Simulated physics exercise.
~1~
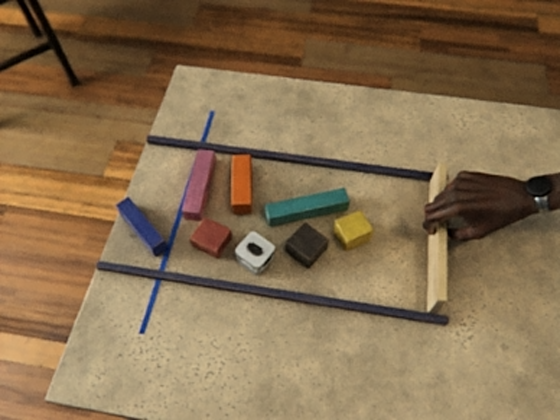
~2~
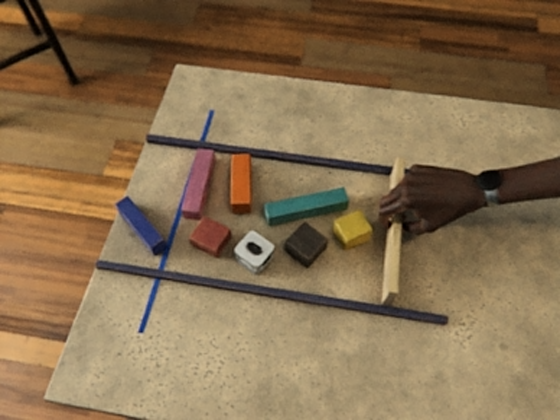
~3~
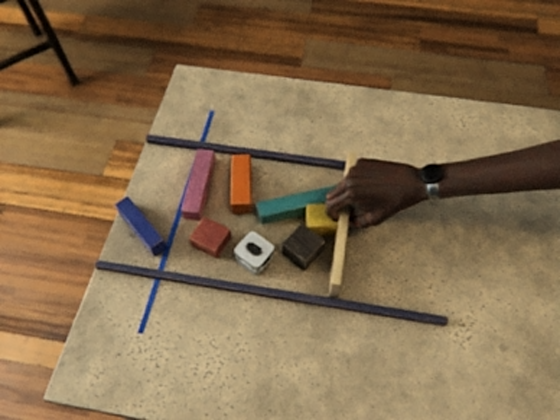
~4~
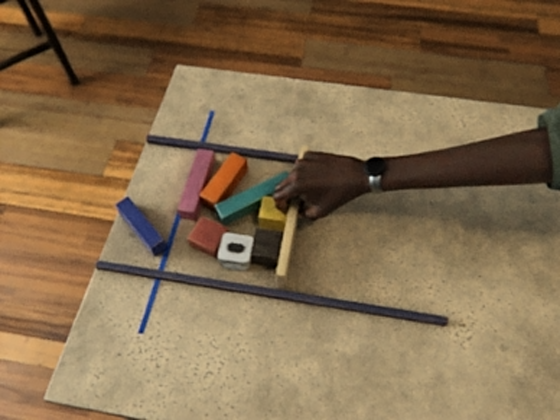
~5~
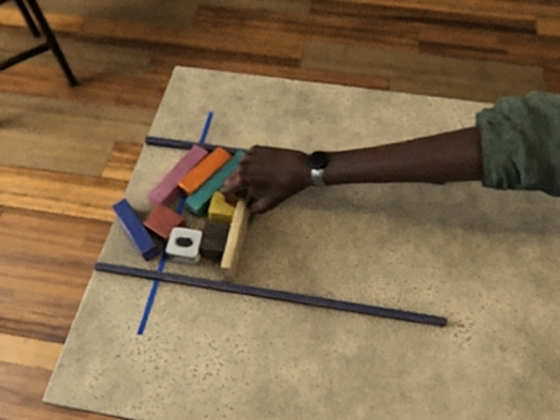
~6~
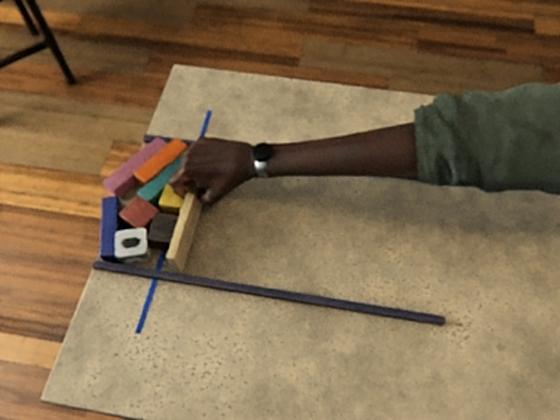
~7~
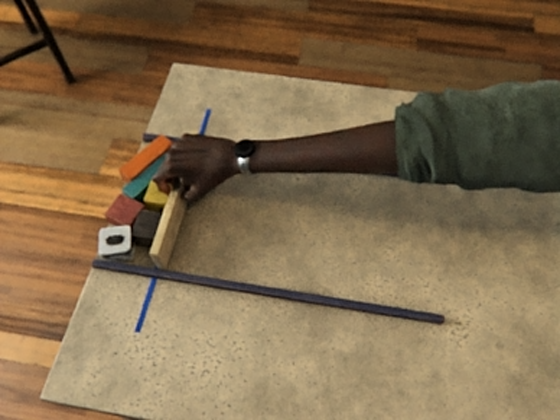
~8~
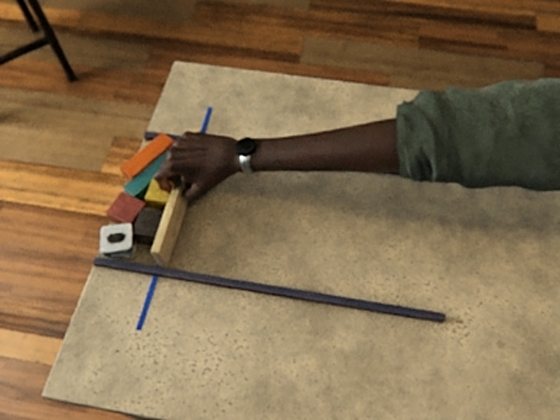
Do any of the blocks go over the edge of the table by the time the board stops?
Yes, the blue bar and the pink bar go off the left edge, while the other blocks stay on the table, bunched in front of the board.
On a speckled tabletop, a hand sliding a wooden board left, bunching coloured blocks and pushing blue and pink bars off the edge.
